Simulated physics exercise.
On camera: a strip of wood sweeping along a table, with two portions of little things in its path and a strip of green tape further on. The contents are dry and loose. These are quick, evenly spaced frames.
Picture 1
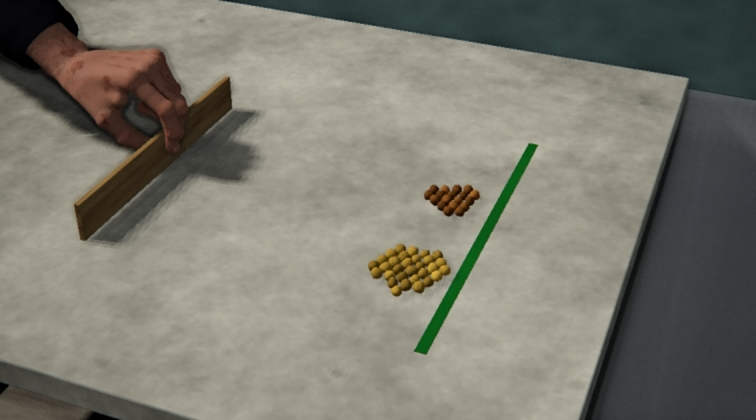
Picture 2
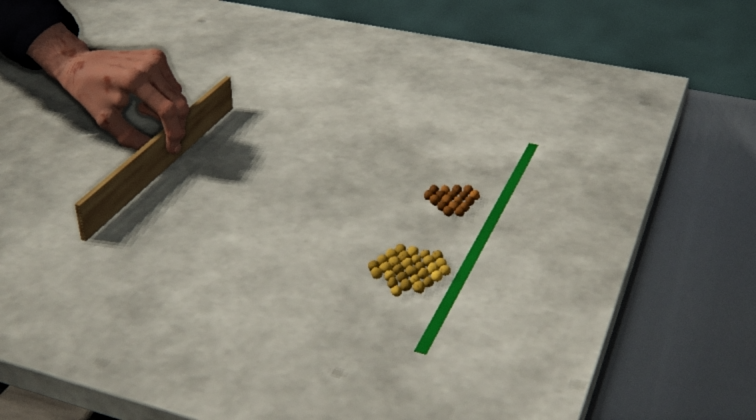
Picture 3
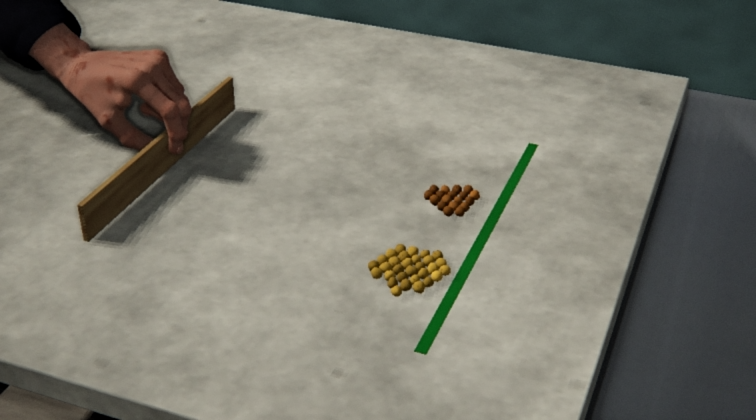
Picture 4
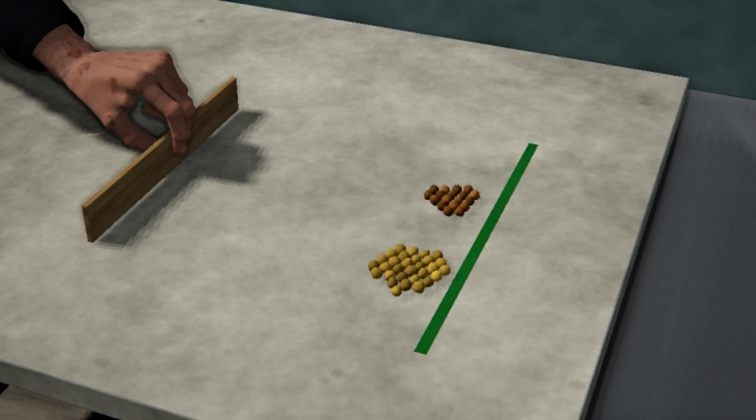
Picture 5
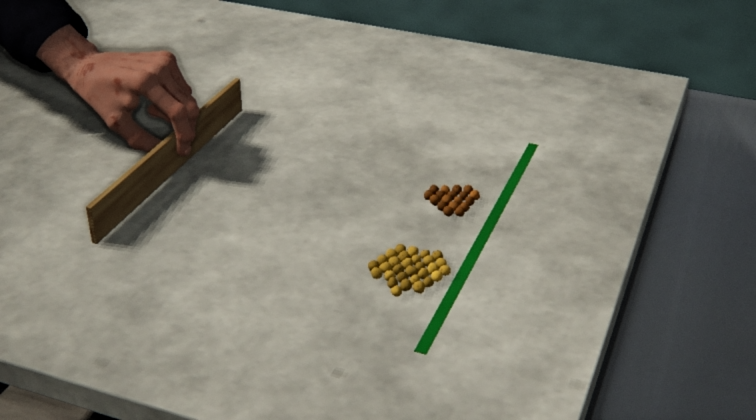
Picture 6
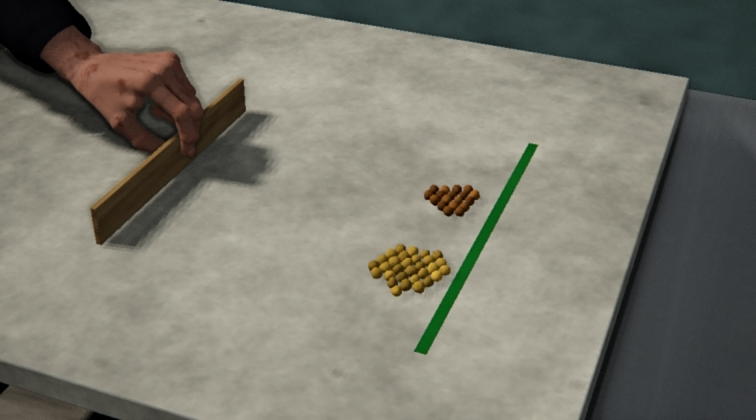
Strip of wood held upright by a hand inching right across a mottled grey table, two clusters of small round pieces lying still.
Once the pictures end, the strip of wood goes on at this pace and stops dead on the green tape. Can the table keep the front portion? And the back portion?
In the end the front portion remains up there, and the back portion remains up there.
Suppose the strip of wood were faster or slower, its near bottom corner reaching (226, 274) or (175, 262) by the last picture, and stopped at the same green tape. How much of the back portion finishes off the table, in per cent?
The first gives 0 %, the second 0 %.
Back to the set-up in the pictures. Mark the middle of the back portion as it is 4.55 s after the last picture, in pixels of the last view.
Roughly at (517, 212).
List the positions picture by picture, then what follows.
The first frame shows strip of wood (92, 210), at rest; green tape (529, 153), well back from the edge; edge at (628, 272); front portion (411, 272), some puffed corn balls; back portion (459, 201), a few roasted chickpeas.
The second frame shows strip of wood (93, 210), at rest; back portion (459, 201).
The third frame shows strip of wood (96, 211); front portion (411, 272).
The fourth frame shows strip of wood (100, 212); back portion (459, 201).
The fifth frame shows strip of wood (104, 213); front portion (411, 272).
The sixth frame shows strip of wood (108, 214); green tape (529, 153); edge at (628, 272); front portion (411, 272); back portion (459, 201).
Then, 2.13 s later than the last frame, strip of wood still moving, near (328, 169); front portion all on the table, its front near (446, 271); back portion all on the table, its front near (475, 195).
Then, 4.27 s later than the last frame, strip of wood stopped at the green tape; front portion all on the table, its front near (529, 297); back portion all on the table, its front near (522, 222).
When it is over, strip of wood stopped at the green tape; front portion all on the table, its front near (529, 297); back portion all on the table, its front near (522, 222).
